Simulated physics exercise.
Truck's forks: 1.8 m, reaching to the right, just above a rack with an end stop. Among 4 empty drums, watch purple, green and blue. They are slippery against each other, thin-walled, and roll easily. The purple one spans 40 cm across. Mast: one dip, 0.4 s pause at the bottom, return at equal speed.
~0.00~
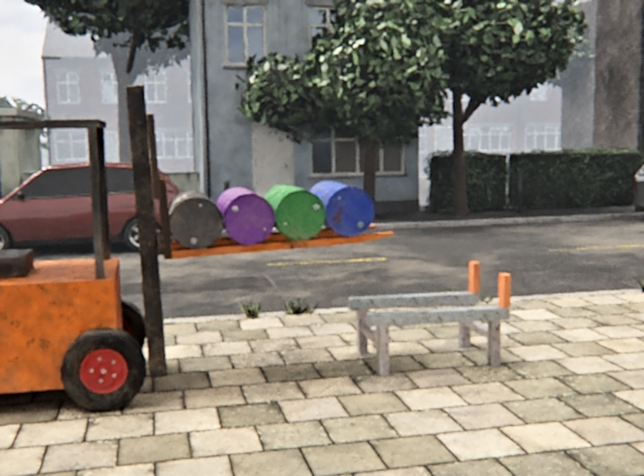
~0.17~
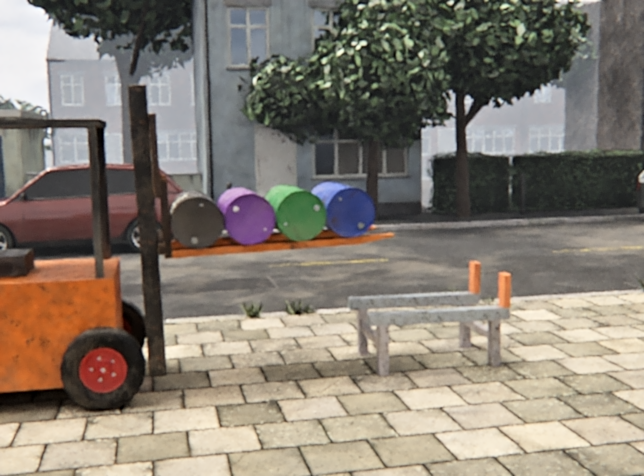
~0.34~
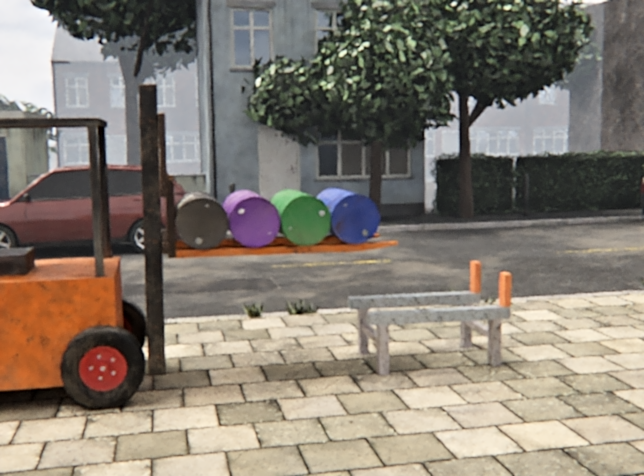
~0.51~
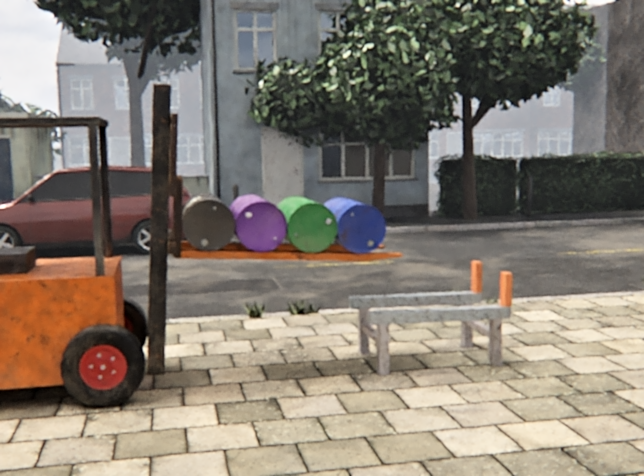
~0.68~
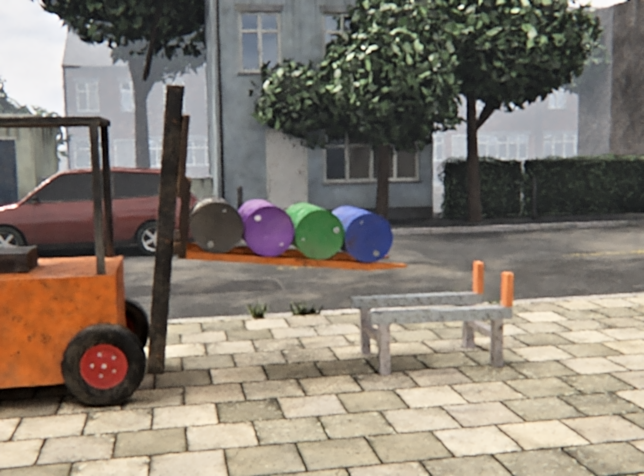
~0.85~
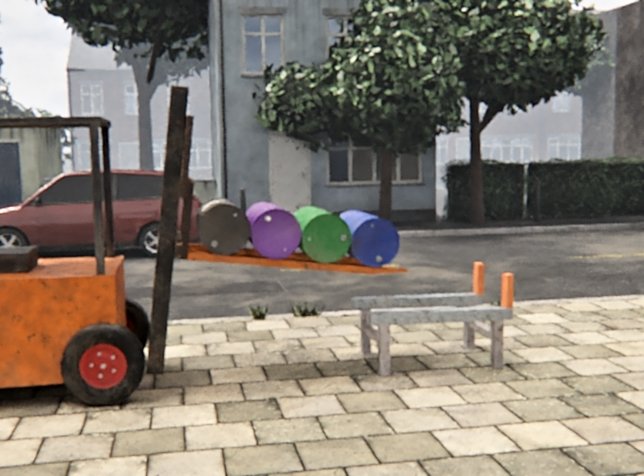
An orange forklift's raised forks, pointing right, carry a row of four drums, grey-brown, purple, green and blue, over a paved area seen from the side at roughly eye level. Below stands a grey rack with orange posts at its right end, with a red car, trees and houses behind. The mast leans rightward and the forks tilt gently tips-down, carrying the drums slightly right and down, as the camera drifts slightly right.
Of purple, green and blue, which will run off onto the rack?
Purple: Does; green: Does; blue: Does.
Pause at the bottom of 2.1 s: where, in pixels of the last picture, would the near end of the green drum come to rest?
It would finish close to (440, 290) in the last picture.
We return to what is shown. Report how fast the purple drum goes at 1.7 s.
Speed: Around 0.8 m/s.
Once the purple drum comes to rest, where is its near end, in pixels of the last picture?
In the last picture it sits near (463, 243).
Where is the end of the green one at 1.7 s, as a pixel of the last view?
Around pixel (384, 220).
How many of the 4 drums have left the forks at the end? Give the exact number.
Count: 4.
By 1.7 s, purple is on the forks, 55 cm from the tips, rolling right; green is on the forks, 15 cm from the tips, rolling right; blue is in the air, 70 cm from the rack's far end, rolling right; 1 of 4 has left the forks.
By 2.7 s, purple is on the rack, 90 cm from the rack's far end, rolling right; green is on the rack, 65 cm from the rack's far end; blue is on the rack, 25 cm from the rack's far end; 3 of 4 have left the forks.
Finally (4.7 s), purple is up on others, 45 cm from the rack's far end; green is on the rack, 65 cm from the rack's far end; blue is on the rack, 25 cm from the rack's far end; 4 of 4 have left the forks.
